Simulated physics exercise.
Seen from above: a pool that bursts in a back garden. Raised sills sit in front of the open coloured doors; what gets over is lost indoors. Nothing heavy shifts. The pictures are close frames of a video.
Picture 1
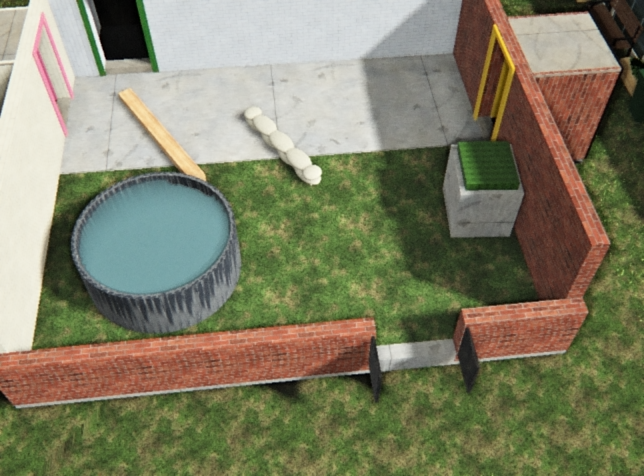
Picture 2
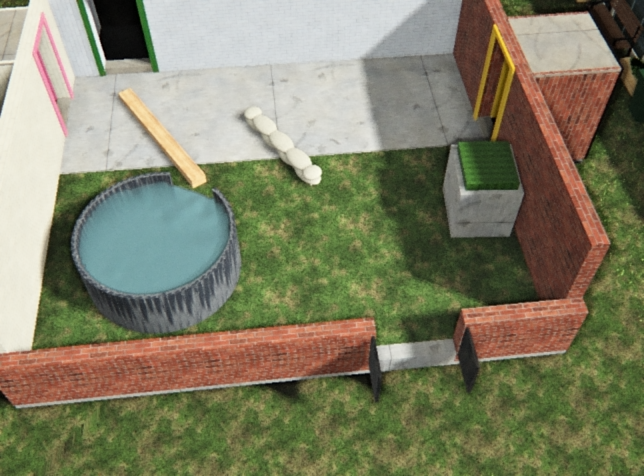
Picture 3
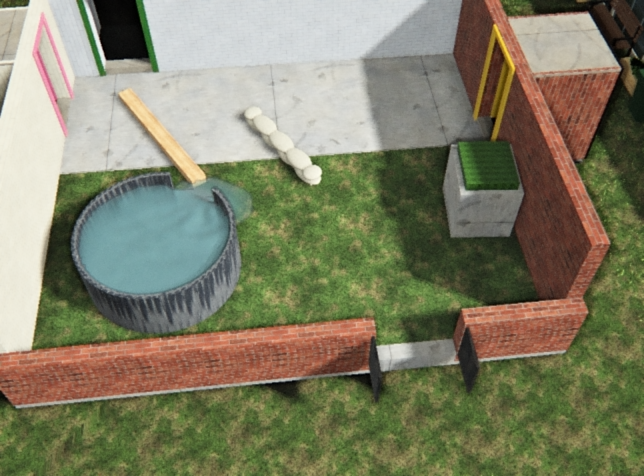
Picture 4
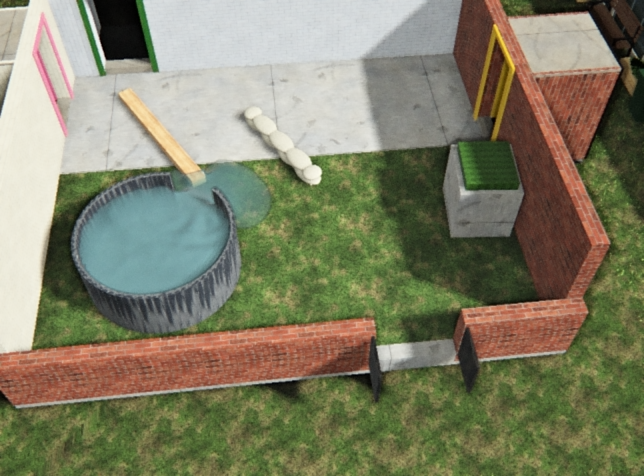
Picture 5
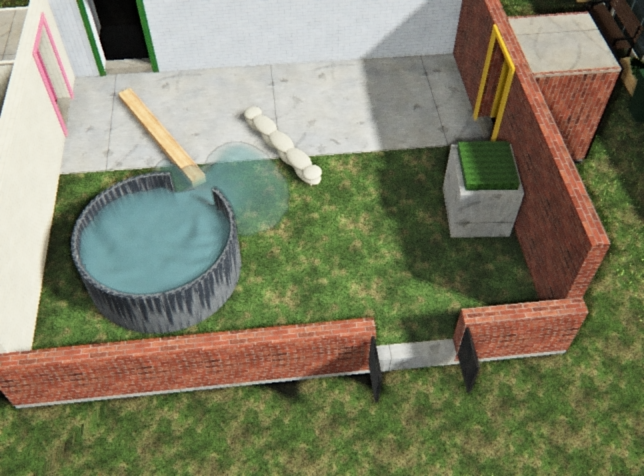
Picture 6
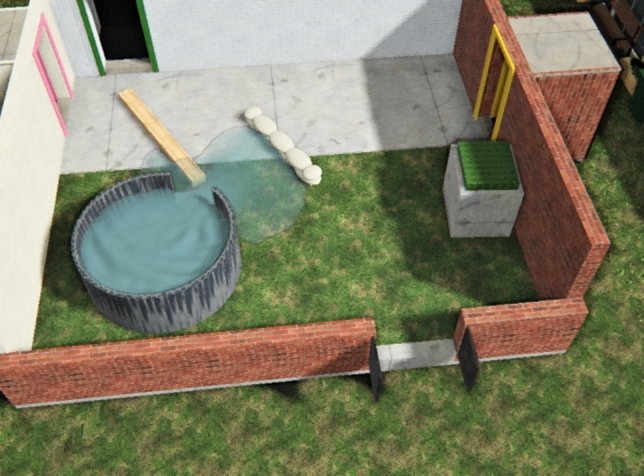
In a walled back garden seen from above, a round pool stands whole and still beside a wooden plank and a row of pale stones. A gap opens in its far side, and water pours out, spreading in a widening sheet over the grass and paving until it reaches the stones.
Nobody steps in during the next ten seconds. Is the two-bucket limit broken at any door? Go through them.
Going through them: The green door keeps to it, the yellow door keeps to it, the pink door breaks it.
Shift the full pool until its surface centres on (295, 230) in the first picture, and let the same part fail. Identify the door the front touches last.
The door you want is the pink one.
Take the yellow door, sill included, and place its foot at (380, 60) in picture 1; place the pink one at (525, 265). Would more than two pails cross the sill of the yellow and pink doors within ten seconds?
Door by door: Yellow doesn't reach the mark, pink doesn't reach the mark.
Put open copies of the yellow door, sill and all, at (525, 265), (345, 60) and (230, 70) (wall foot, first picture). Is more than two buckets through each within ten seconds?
One, ends up below; two, ends up below; three, ends up above.
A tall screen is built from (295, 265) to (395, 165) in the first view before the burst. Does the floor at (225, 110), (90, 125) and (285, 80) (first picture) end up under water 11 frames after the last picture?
Lab note - point 1: Inundated; point 2: Inundated; point 3: Inundated.
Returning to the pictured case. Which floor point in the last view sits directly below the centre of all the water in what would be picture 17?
Around pixel (196, 215).
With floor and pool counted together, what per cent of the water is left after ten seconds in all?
Roughly 96 %.
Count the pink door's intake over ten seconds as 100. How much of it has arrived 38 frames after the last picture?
Estimated share: About 85 %.
A moment on, water covers 25 % of the floor; the green door not reached, the yellow door not reached, the pink door not reached.
Next, water covers 45 % of the floor; the green door wet at the sill, nothing in, the yellow door not reached, the pink door wet at the sill, nothing in.
Then, water covers 60 % of the floor; the green door wet at the sill, nothing in, the yellow door not reached, the pink door under two buckets in.
Later, water covers 85 % of the floor; the green door wet at the sill, nothing in, the yellow door wet at the sill, nothing in, the pink door over two buckets in.
In the end, water covers 95 % of the floor; the green door wet at the sill, nothing in, the yellow door wet at the sill, nothing in, the pink door over two buckets in.
